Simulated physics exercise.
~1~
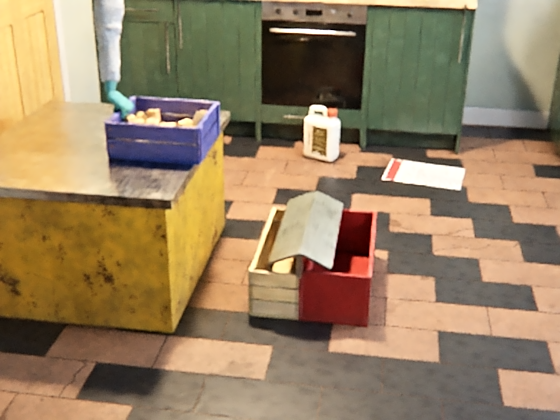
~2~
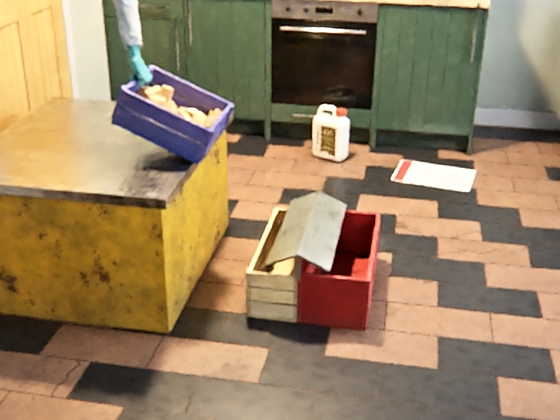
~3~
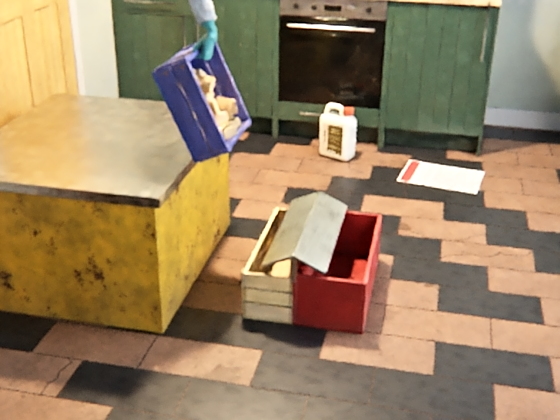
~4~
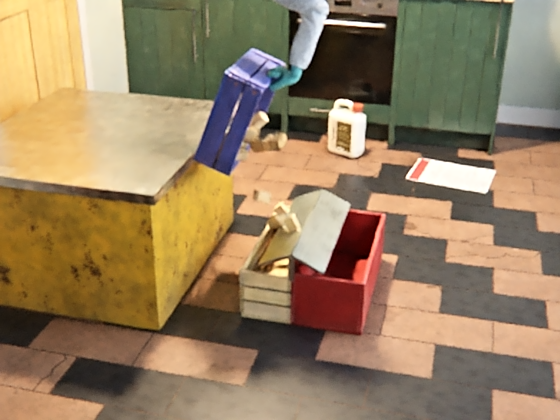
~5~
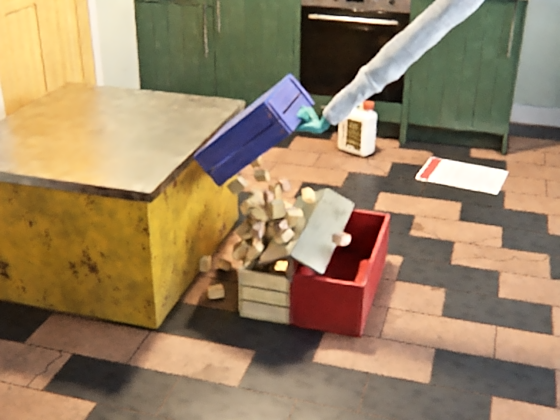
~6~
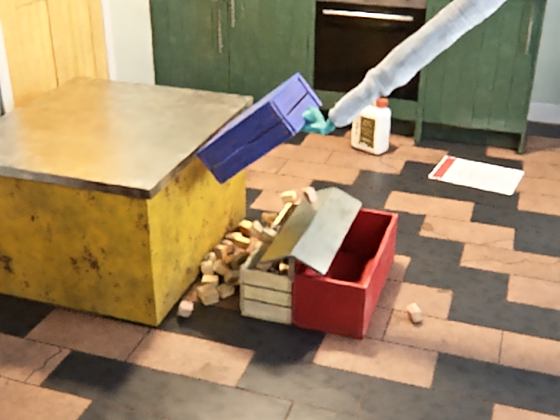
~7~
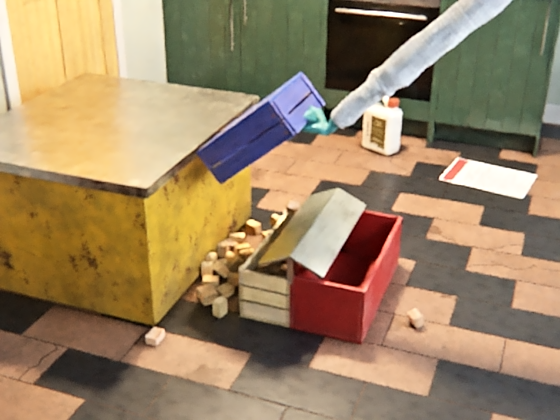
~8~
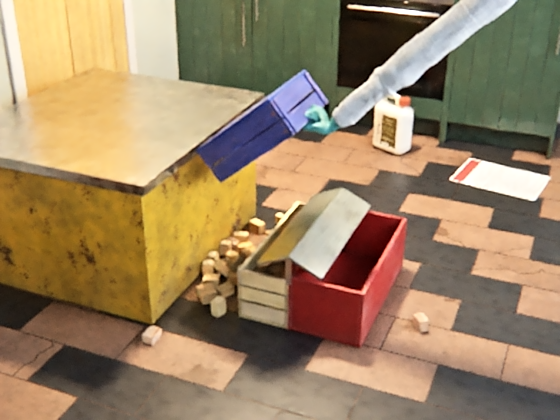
Blue box of wooden blocks tipping off a yellow bench in a gloved hand, most blocks piling up short of two bins.
